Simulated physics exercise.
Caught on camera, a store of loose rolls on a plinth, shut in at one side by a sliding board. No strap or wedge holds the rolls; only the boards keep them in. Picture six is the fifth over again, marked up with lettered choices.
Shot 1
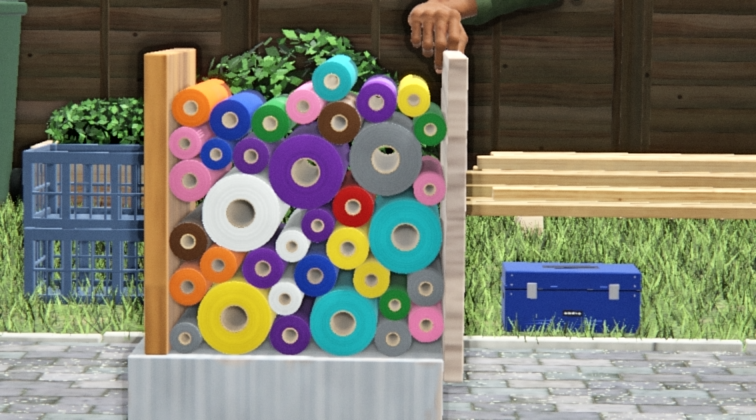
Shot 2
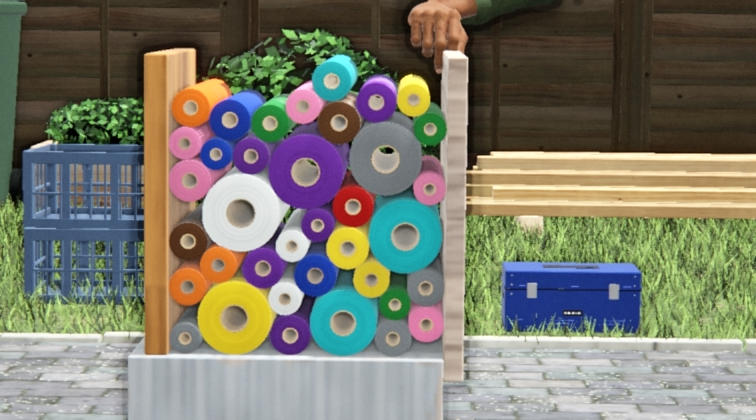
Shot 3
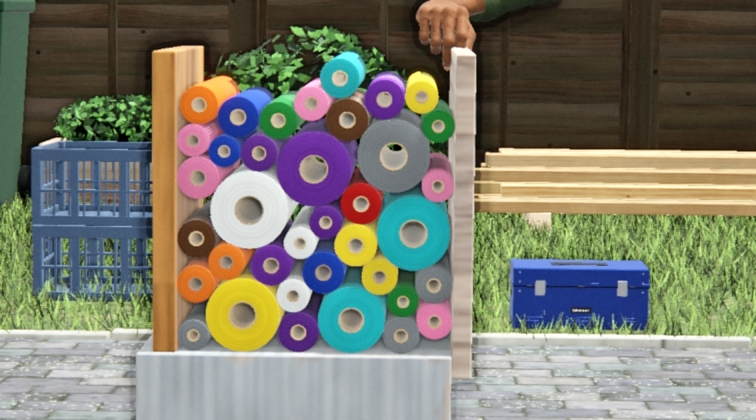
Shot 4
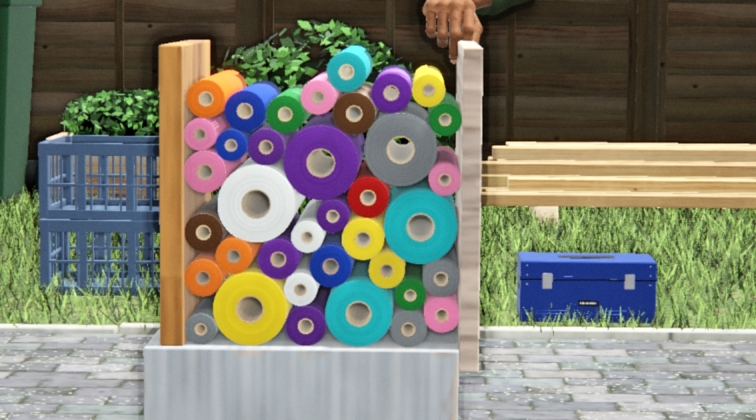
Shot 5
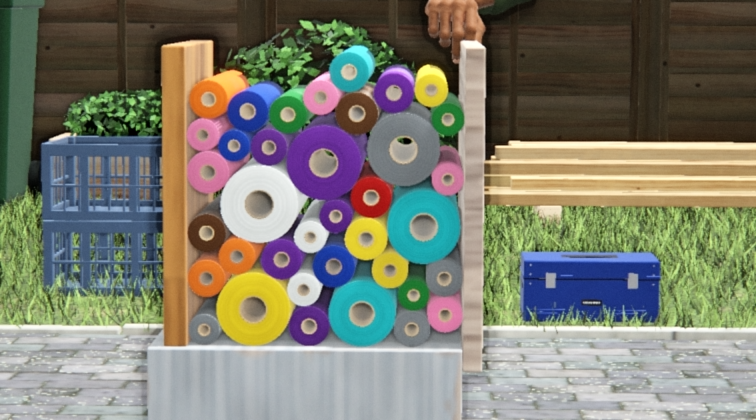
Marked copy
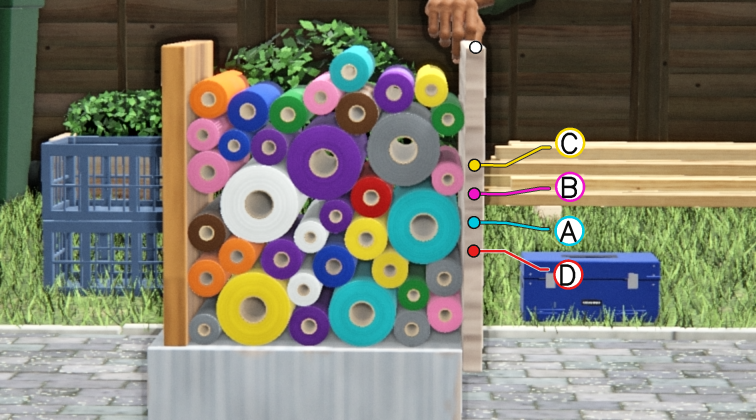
Colourful loose rolls sitting stacked between upright boards on a grey plinth, a hand staying at the right board, view shifting slightly.
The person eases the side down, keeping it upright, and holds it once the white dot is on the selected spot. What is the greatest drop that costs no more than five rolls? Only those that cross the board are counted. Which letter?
Slide it to B.
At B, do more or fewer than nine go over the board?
At B, fewer than nine.
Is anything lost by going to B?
Yes, at B.
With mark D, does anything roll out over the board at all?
Yes, at D.
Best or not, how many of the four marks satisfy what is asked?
Two of the four.
On the copy, A at (474, 223); B at (474, 194); C at (474, 165); D at (474, 251); the white dot at (476, 47).
On B. First, top of the board (465, 112).
Then, top of the board (465, 189).
Finally, top of the board (465, 193), three out over the board.
By contrast, A more than five out over the board; C two out over the board; D more than five out over the board.
